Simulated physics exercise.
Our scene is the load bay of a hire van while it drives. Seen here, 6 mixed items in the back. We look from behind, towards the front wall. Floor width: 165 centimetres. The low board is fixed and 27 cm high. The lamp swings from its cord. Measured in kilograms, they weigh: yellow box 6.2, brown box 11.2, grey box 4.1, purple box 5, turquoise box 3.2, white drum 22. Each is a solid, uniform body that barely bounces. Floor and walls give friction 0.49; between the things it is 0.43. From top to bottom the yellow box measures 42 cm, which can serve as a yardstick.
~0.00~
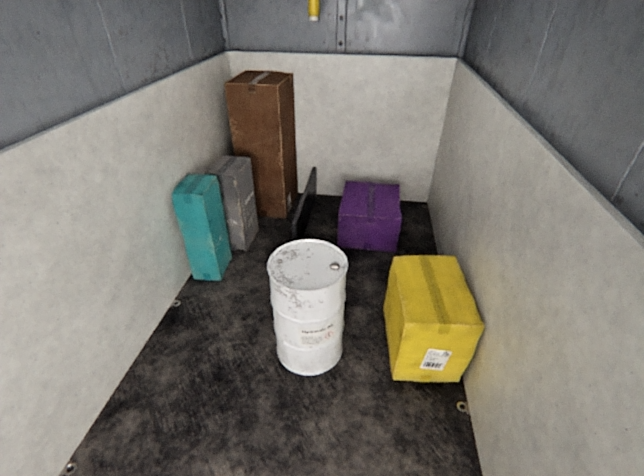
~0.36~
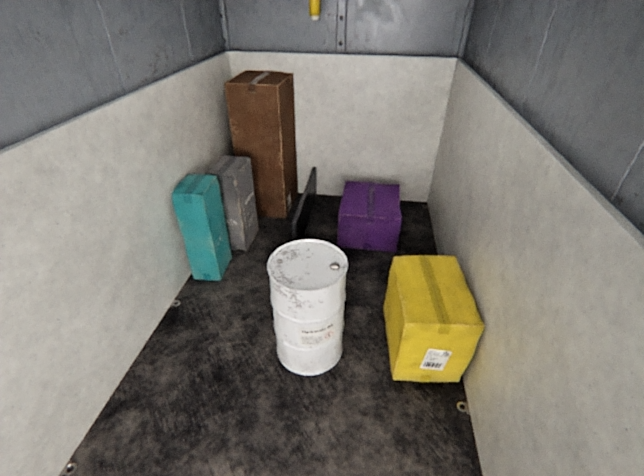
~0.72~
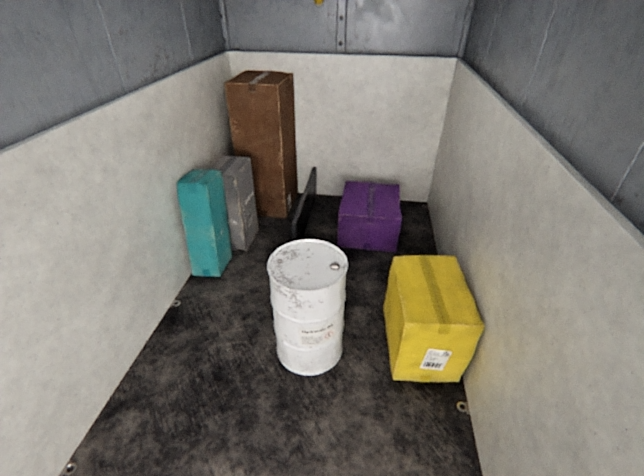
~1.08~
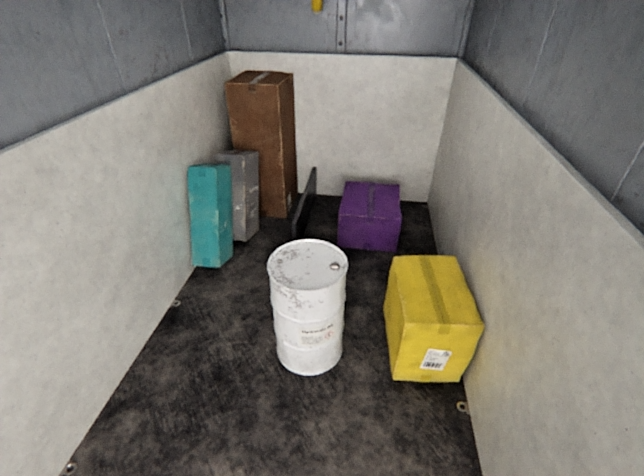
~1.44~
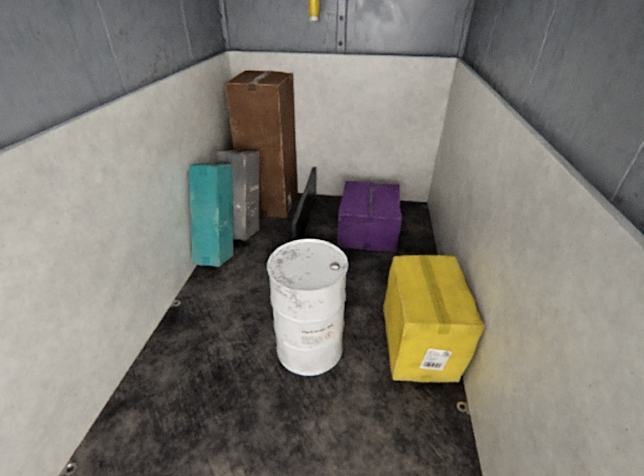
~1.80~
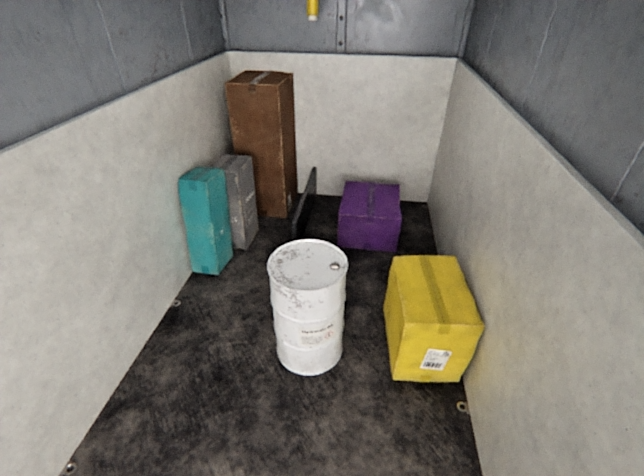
The turquoise box on the left of the van's load bay tilts away toward the front wall, and the grey box beside it leans the same way before both rock back toward upright. The yellow lamp shifts at the top, while the white drum and the brown, purple and yellow boxes stay still.
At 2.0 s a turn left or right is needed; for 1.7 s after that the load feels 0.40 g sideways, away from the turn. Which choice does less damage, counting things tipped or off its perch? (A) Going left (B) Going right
Going right.
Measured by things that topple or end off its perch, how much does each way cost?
Left: 3; right: 0.
Turning left. Around 2.50 s, load feels 0.40 g right; turquoise box at 11° to upright; grey box shifted 4 cm.
Around 3.20 s, load feels 0.40 g right; brown box at 37° to upright near (304, 147); turquoise box on its side; grey box at 45° to upright.
Around 3.50 s, load feels 0.32 g right; brown box on its side near (335, 151); turquoise box on its side; grey box at 46° to upright.
Finally (4.3 s), on their side or leaning hard in the back, brown box, grey box and turquoise box; the other 3 still in place (within 15 cm). In the last view, yellow box near (425, 316), brown box near (356, 159).
Turning right instead, nothing is lost, 0 of 6 in all.
